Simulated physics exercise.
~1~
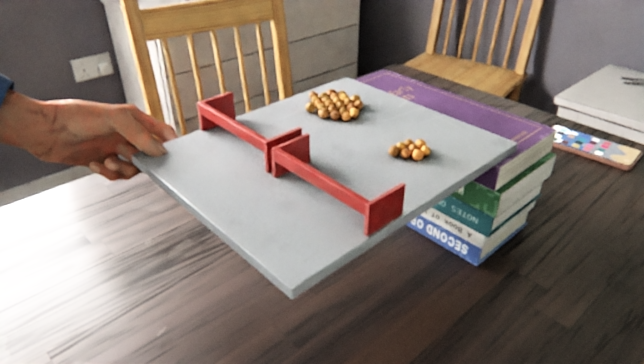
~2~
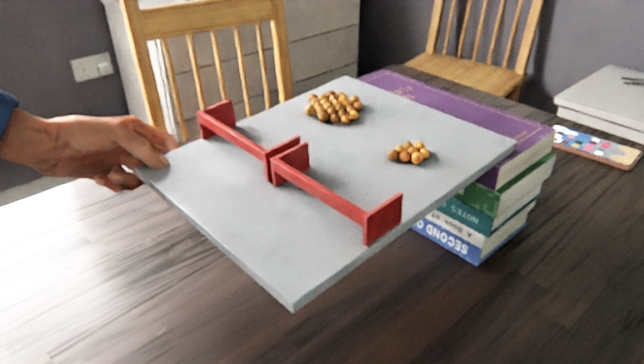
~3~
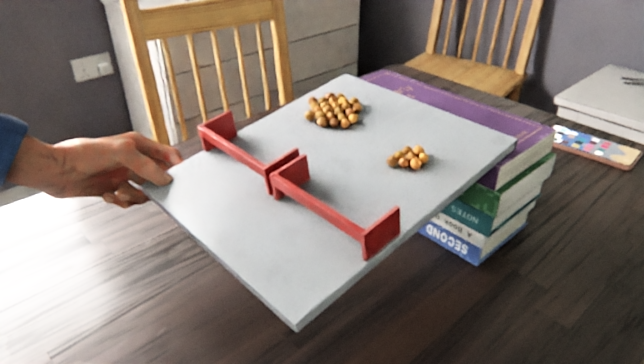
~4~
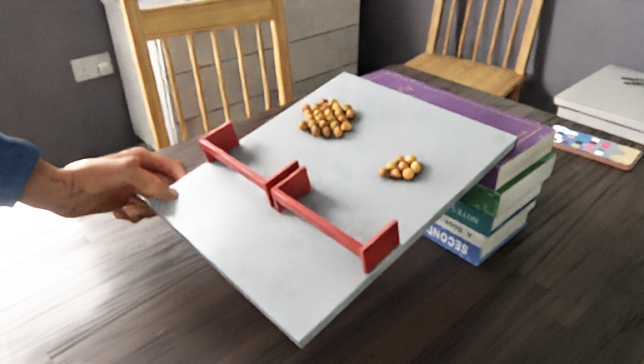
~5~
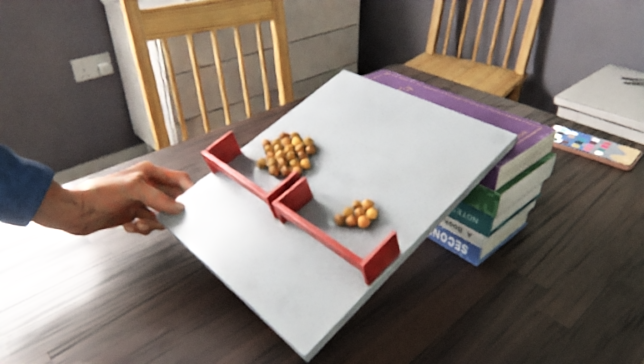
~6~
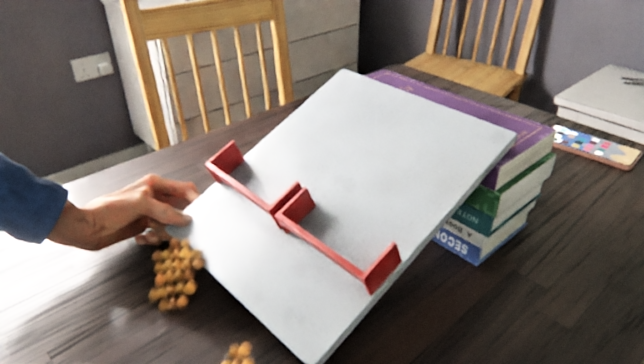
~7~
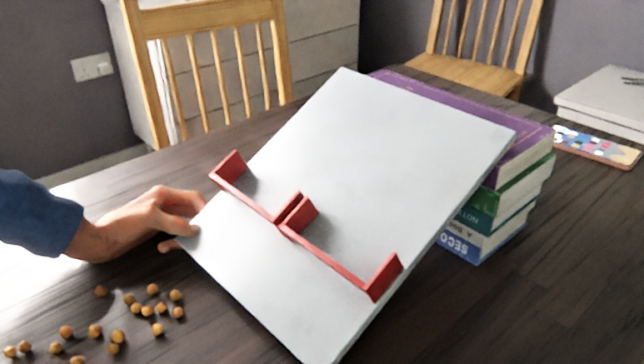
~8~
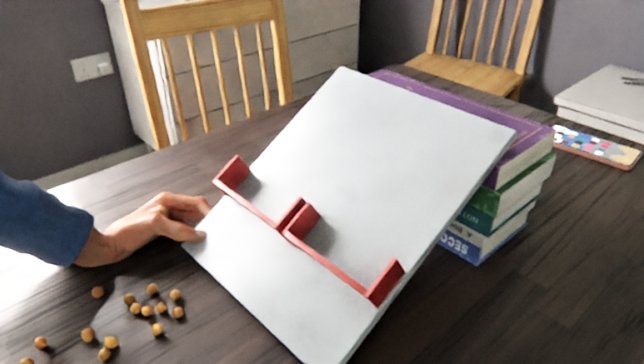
On a dark table, a hand tilts a board and brown beads slide past red gates.
